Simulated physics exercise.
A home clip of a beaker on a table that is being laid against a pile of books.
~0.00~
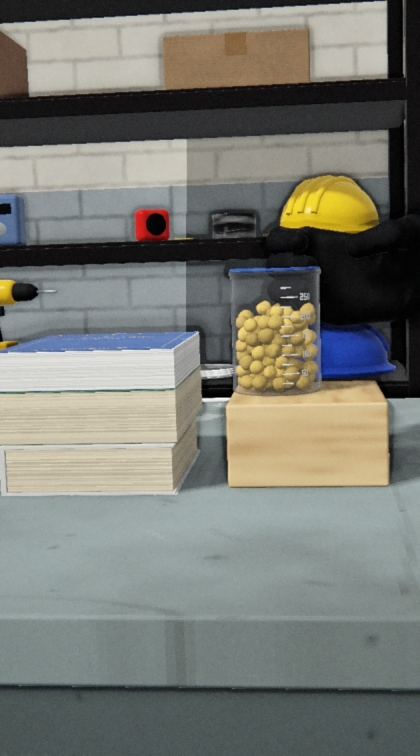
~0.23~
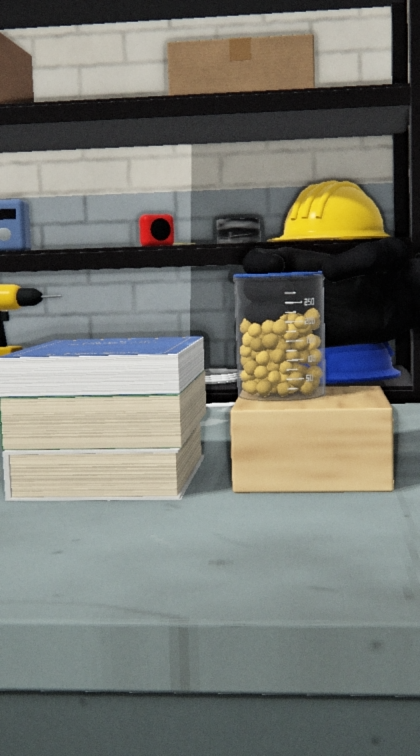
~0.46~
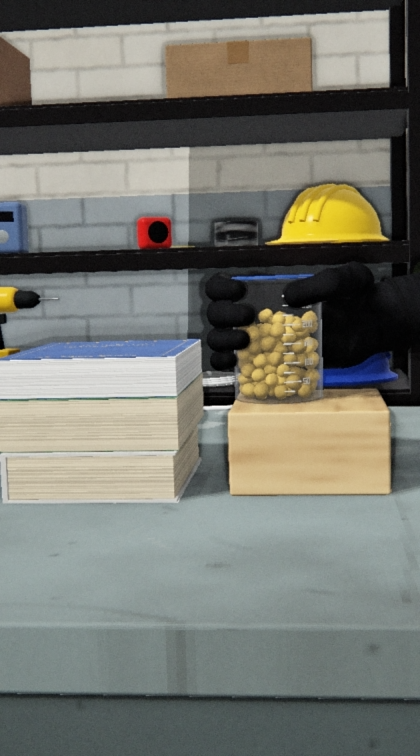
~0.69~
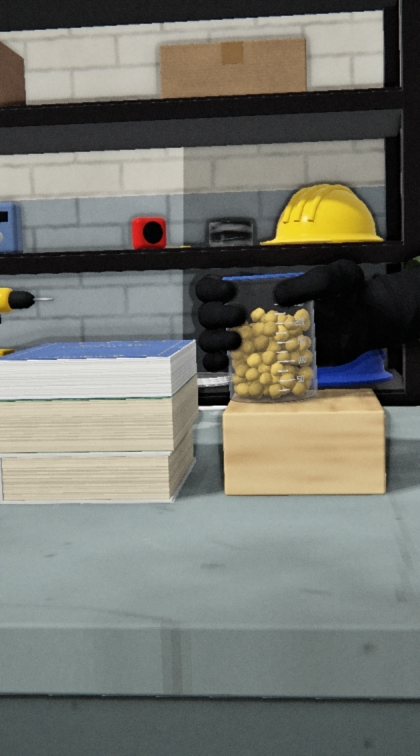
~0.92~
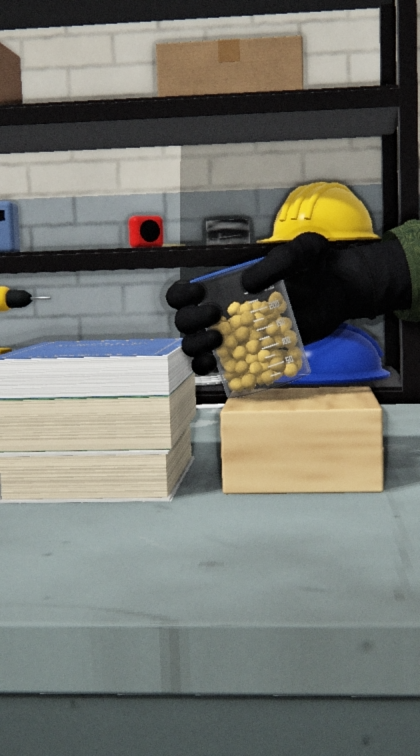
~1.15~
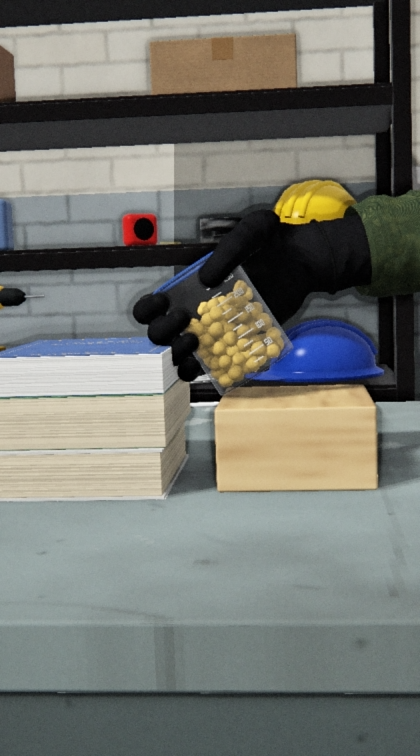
A black-gloved hand gripping a clear beaker of yellow balls on a wooden block, then tilting it left toward stacked books.
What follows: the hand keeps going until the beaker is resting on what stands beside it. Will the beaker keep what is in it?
Once it rests there, the filling all remains inside.
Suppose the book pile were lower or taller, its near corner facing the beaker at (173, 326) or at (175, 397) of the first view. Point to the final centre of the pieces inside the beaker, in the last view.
One: (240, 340). Two: (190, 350).
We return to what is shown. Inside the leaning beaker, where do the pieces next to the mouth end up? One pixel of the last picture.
At about (192, 316).
After 1.27 s, the beaker leans 37°; everything is still inside.
After 1.39 s, the beaker rests on the book pile at 38°; everything is still inside.
At rest (1.8 s), the beaker rests on the book pile at 38°; everything is still inside.
